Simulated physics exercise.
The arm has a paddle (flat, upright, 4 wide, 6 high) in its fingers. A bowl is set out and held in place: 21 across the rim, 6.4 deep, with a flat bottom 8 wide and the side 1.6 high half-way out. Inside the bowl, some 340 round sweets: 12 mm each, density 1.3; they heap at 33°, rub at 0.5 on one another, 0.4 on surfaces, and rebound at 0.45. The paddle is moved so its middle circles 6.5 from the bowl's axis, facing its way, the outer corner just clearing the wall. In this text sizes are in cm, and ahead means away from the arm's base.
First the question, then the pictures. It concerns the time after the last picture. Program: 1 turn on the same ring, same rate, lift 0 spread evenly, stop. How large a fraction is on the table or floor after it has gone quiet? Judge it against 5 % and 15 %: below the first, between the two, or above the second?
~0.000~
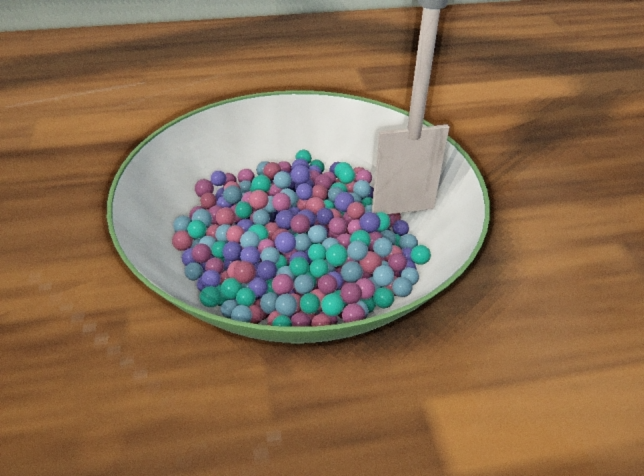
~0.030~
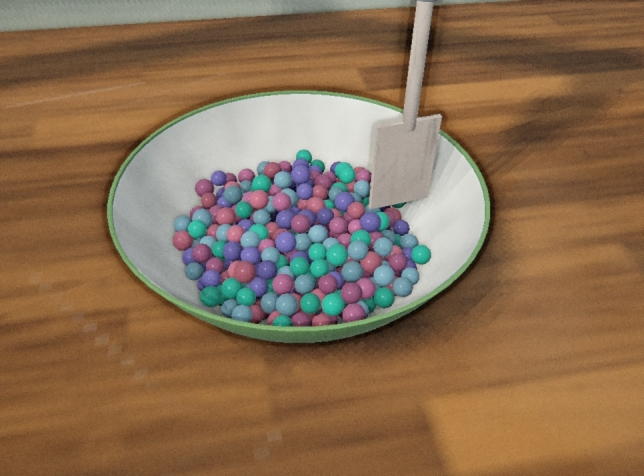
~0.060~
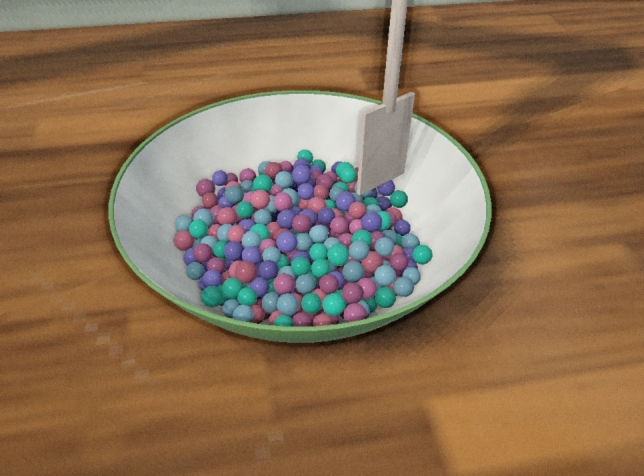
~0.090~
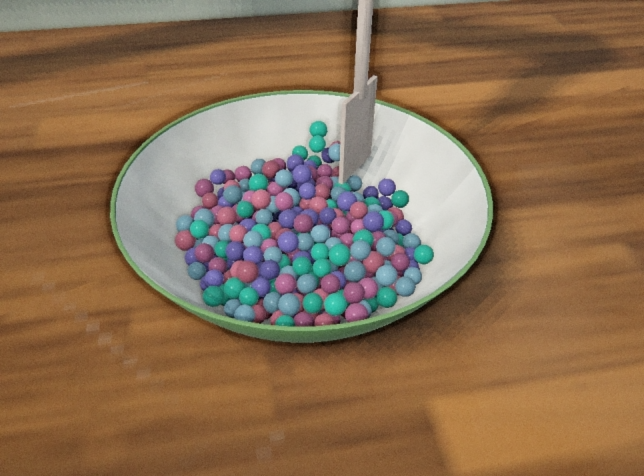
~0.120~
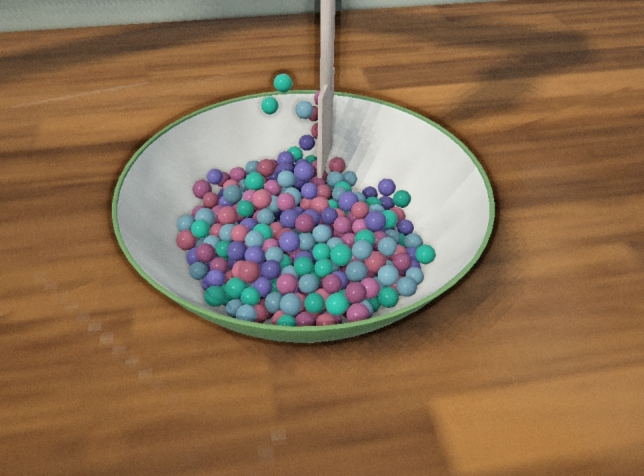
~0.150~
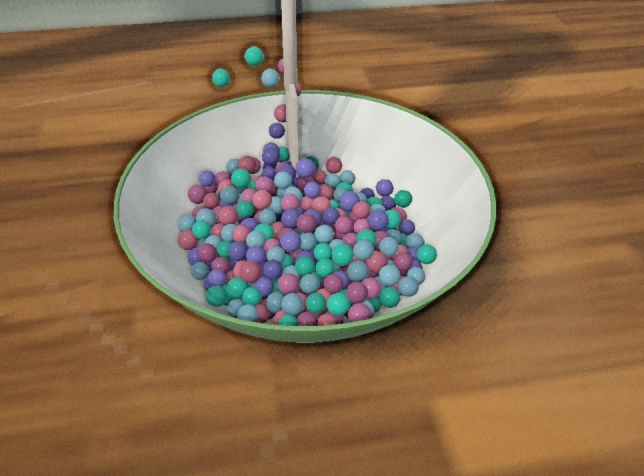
Between 5 and 15 %.
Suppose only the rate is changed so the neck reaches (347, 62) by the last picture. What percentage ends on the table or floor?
About 0 %.
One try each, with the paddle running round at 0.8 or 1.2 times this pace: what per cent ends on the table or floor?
First try close to 0, second close to 10, in per cent.
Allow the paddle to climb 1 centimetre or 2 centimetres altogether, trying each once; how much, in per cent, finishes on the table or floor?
Close to 0 percent and close to 0 percent.
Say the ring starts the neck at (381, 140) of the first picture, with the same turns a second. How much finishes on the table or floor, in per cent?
It comes to around 10 percent.
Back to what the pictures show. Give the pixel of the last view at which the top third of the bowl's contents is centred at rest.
The centre is near pixel (336, 210).
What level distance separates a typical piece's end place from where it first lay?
About 1 cm.
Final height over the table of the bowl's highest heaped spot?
About 6.0 centimetres.
By 0.30 s, 192° round, highest piece 8 above the table; 338 in the bowl, 4 on the table or floor, 1 in flight or on the tool.
By 0.45 s, 295° round, highest piece 8 above the table; 328 in the bowl, 9 on the table or floor, 6 in flight or on the tool.
By 0.73 s, 0° round, highest piece 7 above the table; 318 in the bowl, 25 on the table or floor.
By 1.43 s, 0° round, highest piece 6 above the table; 318 in the bowl, 25 on the table or floor.
Final count, 318 in the bowl, 25 on the table or floor. That is 7 % on the table or floor.
